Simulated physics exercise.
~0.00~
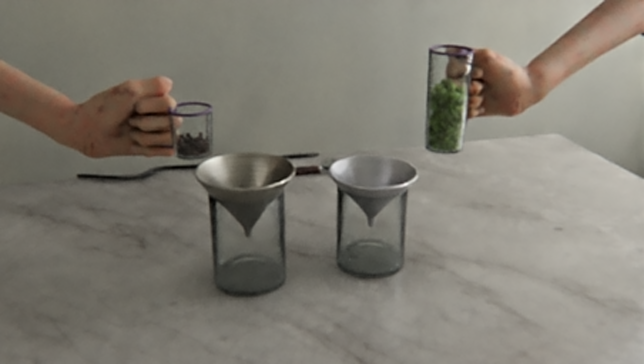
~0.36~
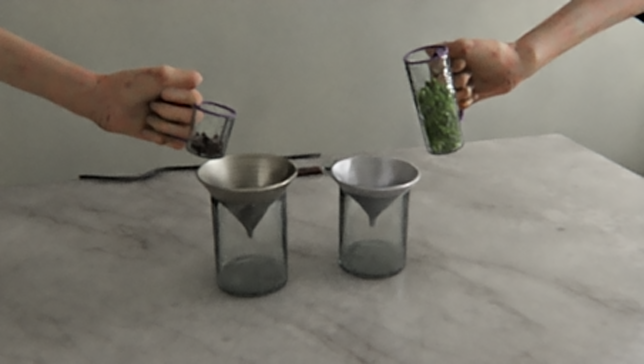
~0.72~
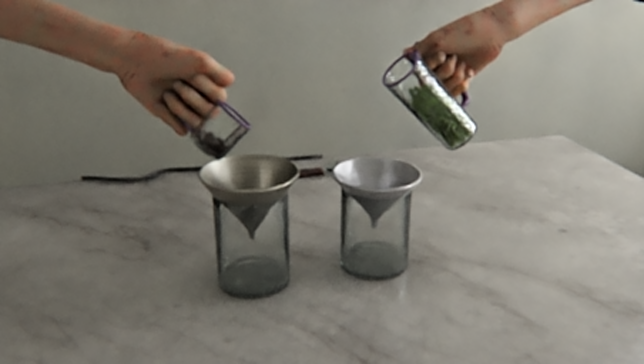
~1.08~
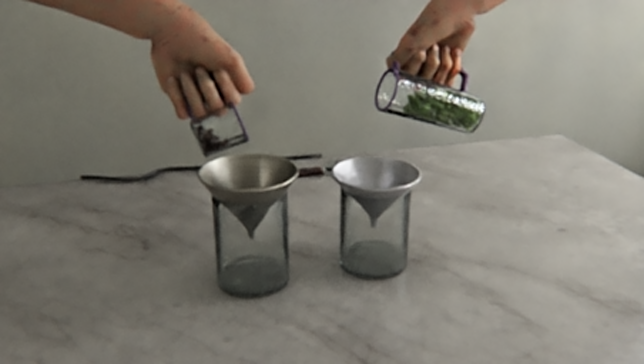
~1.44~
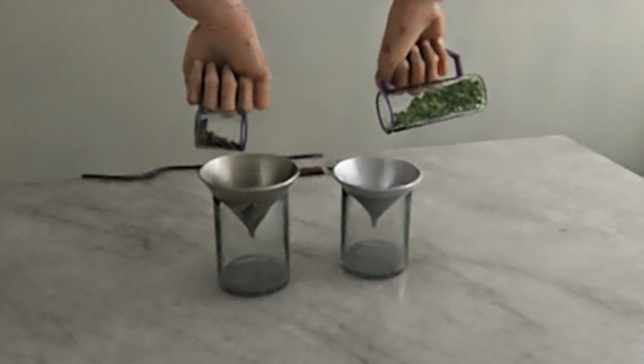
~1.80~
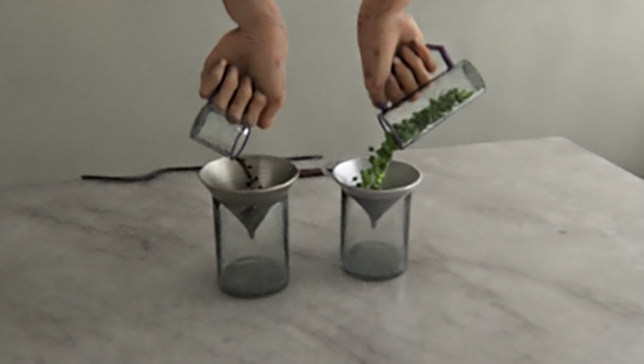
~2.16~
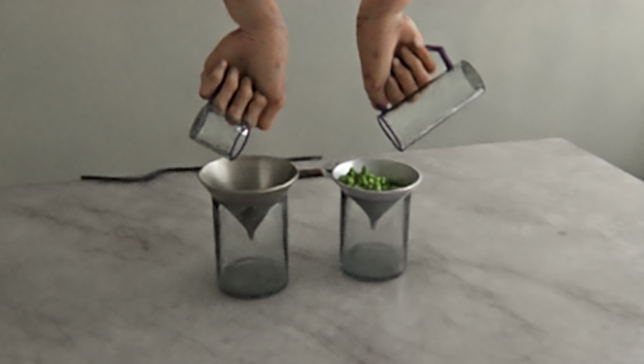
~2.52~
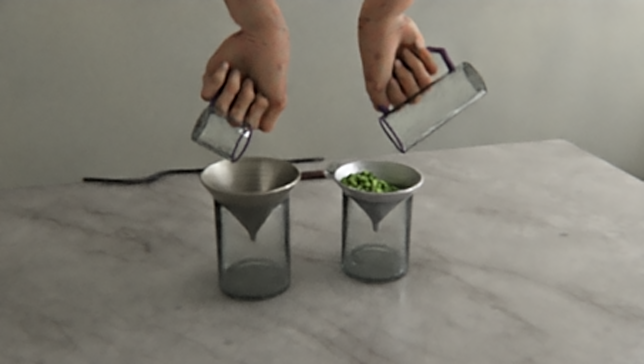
Two hands tip dark bits and green pieces into funnels, leaving both jars empty.
